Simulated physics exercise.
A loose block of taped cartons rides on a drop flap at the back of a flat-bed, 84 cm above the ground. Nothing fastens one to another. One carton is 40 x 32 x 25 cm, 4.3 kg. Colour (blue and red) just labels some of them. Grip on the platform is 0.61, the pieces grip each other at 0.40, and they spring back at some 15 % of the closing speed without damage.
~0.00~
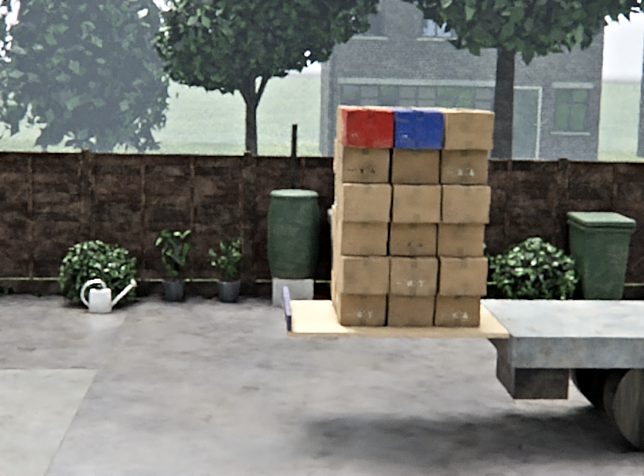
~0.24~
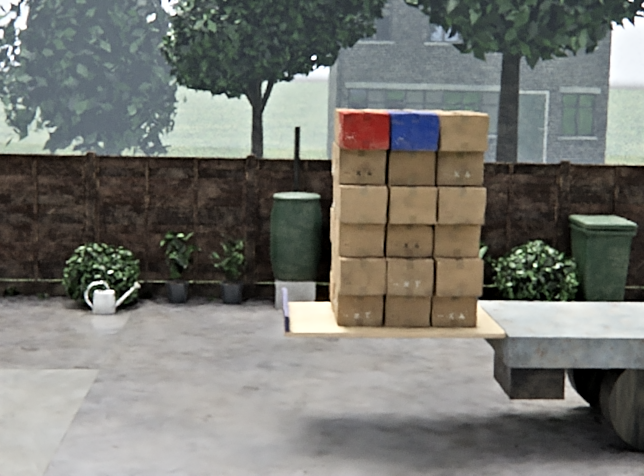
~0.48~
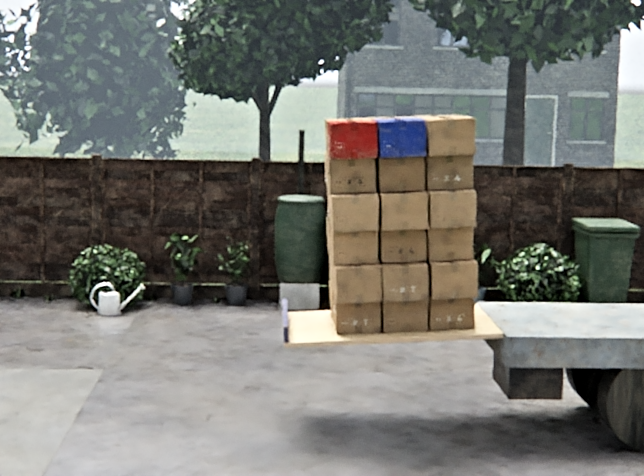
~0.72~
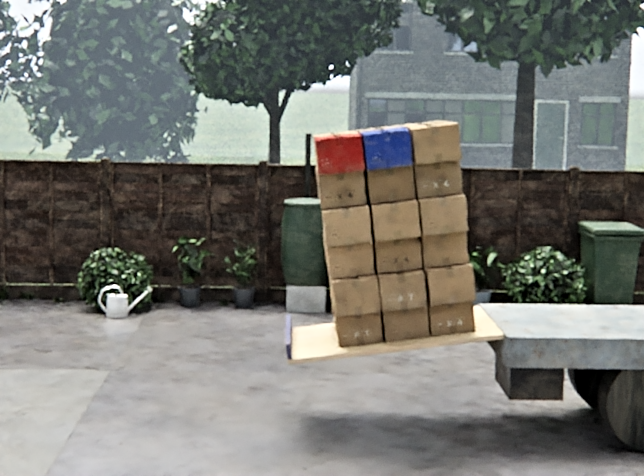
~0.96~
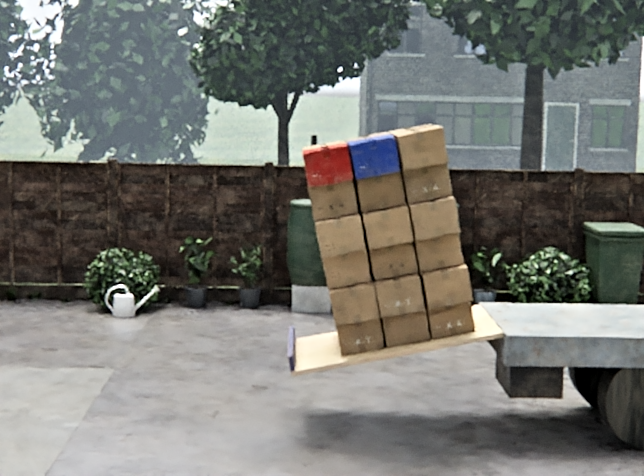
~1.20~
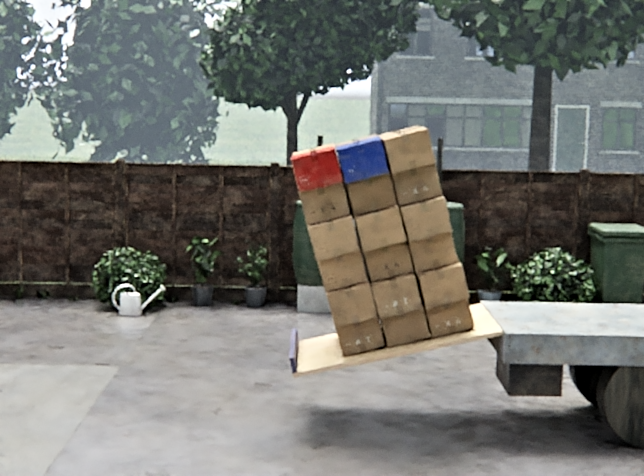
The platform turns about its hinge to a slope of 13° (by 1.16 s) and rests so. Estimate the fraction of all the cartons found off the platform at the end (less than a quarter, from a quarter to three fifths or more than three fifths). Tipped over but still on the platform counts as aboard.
Ending off the platform: From a quarter to three fifths.
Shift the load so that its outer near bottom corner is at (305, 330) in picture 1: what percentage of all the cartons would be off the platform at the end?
Then 70 per cent.
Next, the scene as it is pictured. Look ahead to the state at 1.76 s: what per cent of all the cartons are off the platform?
By then 5 per cent.
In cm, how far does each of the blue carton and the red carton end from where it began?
Moved: Blue 460, red 350.
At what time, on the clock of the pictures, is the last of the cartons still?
Near 4.5 s.
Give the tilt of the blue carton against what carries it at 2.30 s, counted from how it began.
About 80°.
After 1.76 s, slope 13°; 2 of the 36 cartons off the platform; red carton 25° from how it stood; blue carton 25° from how it stood.
After 2.30 s, slope 13°; 18 of the 36 cartons off the platform; red carton on its side; blue carton on its side.
In the end (4.5 s), slope 13°; 18 of the 36 cartons off the platform; red carton upside down; blue carton 13° from how it stood, 1.01 m lower. That is 50 per cent.
